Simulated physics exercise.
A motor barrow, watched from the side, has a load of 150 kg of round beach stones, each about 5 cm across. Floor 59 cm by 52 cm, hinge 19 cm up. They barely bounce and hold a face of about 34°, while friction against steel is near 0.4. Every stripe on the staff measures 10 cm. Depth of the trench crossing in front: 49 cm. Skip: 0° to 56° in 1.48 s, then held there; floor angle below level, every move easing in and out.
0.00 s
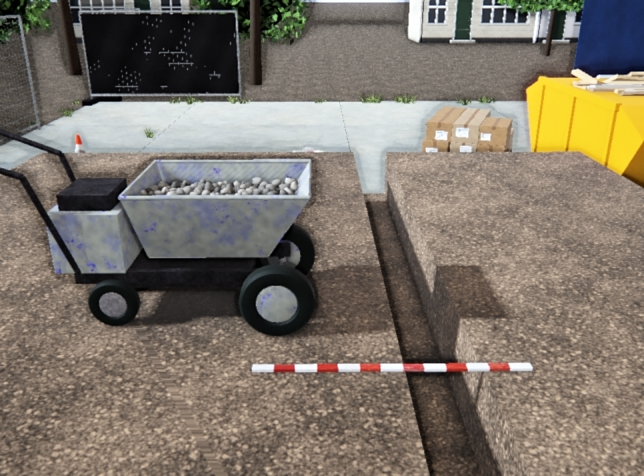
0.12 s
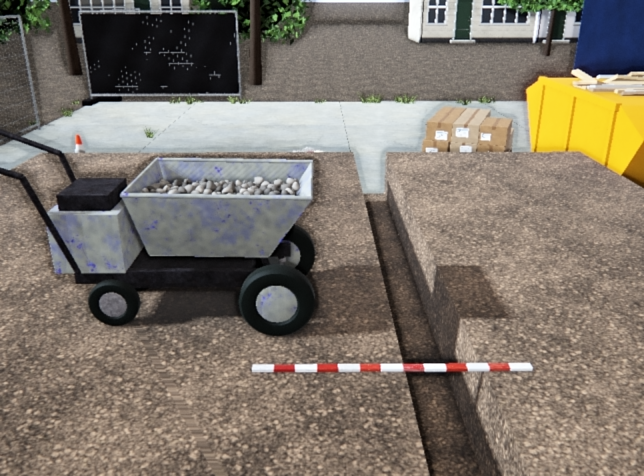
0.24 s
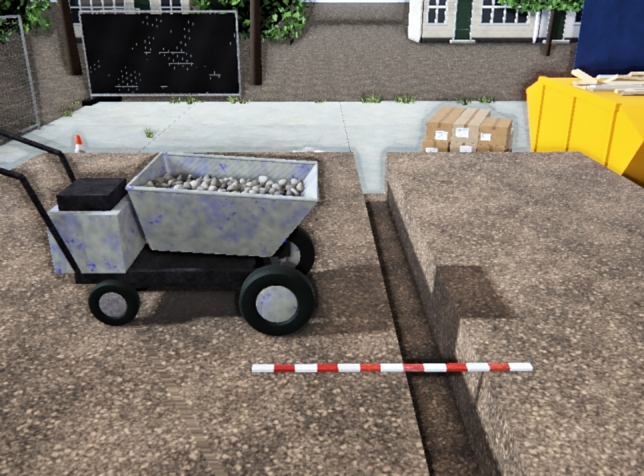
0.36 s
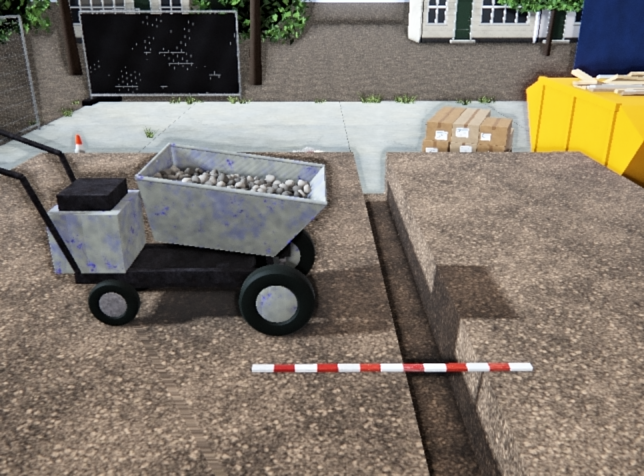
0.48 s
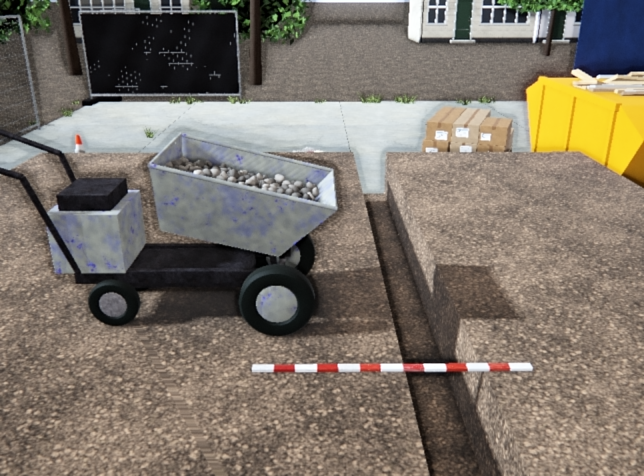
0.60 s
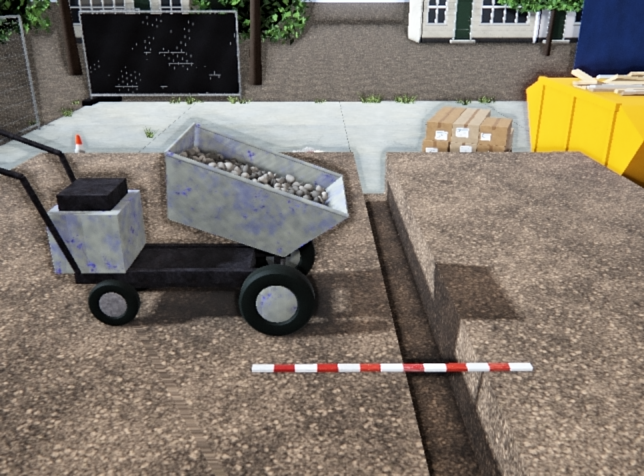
The grey skip of a motor barrow tilts steadily down to the right, carrying round stones.
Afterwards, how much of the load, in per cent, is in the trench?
About 51 per cent.
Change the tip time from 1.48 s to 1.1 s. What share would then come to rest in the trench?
Roughly 55 per cent would.
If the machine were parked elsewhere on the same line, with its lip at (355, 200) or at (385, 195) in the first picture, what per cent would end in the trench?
Some 30 and some 15 per cent, in that order.
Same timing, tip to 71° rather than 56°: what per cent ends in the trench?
It comes out at about 100 percent.
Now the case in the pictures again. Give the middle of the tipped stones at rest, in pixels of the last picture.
Roughly (417, 370), I'd say.
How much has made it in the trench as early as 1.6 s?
Close to 10 per cent at that time.
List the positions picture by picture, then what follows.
In the first picture, lip at (309, 198), floor tilted 0°, highest stones at (252, 186).
In the second picture, lip at (311, 198), floor tilted 1°, highest stones at (220, 188); the stones move at 0.1 m/s on average.
In the third picture, the skip is at 4°, its lip at (317, 200); the top of the load is at (192, 183); the stones move at 0.3 m/s on average.
In the fourth picture, the skip is at 8°, its lip at (326, 204); the top of the load is at (178, 175); the stones move at 0.4 m/s on average.
In the fifth picture, the skip is at 14°, its lip at (337, 209); the top of the load is at (187, 165); the stones move at 0.4 m/s on average.
In the sixth picture, lip at (348, 216), floor tilted 20°, highest stones at (198, 156); the stones move at 0.5 m/s on average.
After 1.1 s the floor is at 47°; 100 % in the skip; the foremost stones are at (364, 234).
After 1.6 s the floor is at 56°; 88 % in the skip, 1 % short of the trench, 11 % in the trench; the foremost stones are at (440, 340).
After 1.9 s the floor is at 56°; 69 % in the skip, 1 % short of the trench, 30 % in the trench; the foremost stones are at (451, 346).
After 3.9 s the floor is at 56°; 48 % in the skip, 1 % short of the trench, 51 % in the trench; the foremost stones are at (451, 353).
